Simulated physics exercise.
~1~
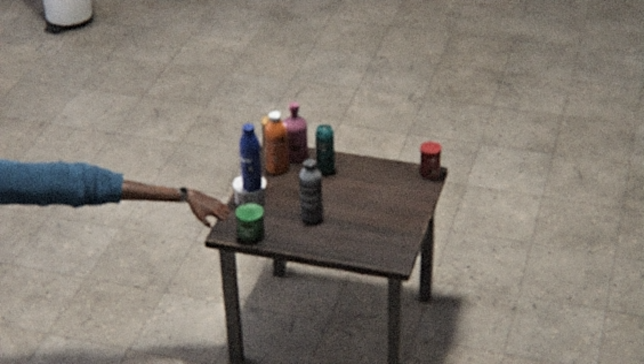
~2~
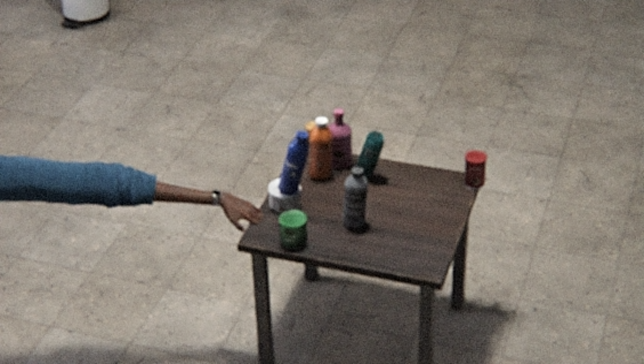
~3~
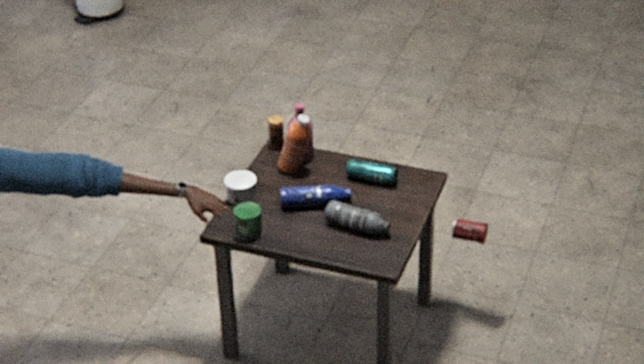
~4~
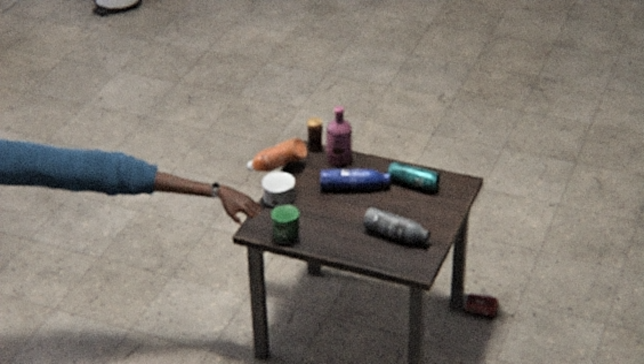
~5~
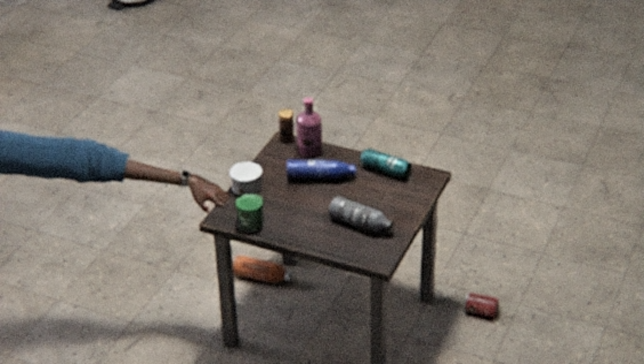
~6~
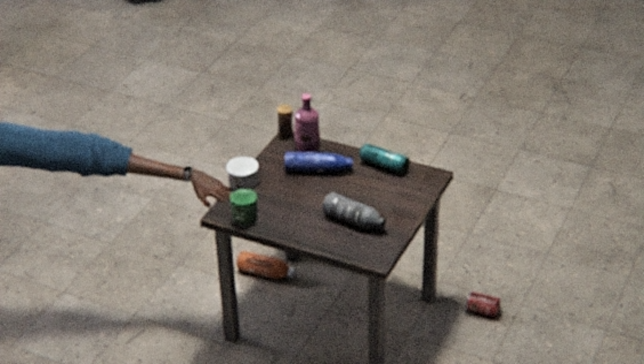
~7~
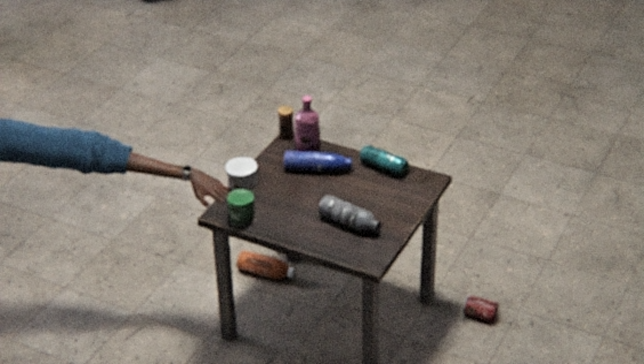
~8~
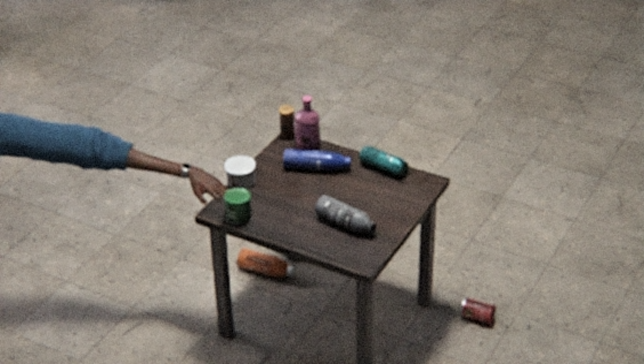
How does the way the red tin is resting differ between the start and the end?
At the start the red tin stands upright on the table, and at the end it lies on its side on the floor.
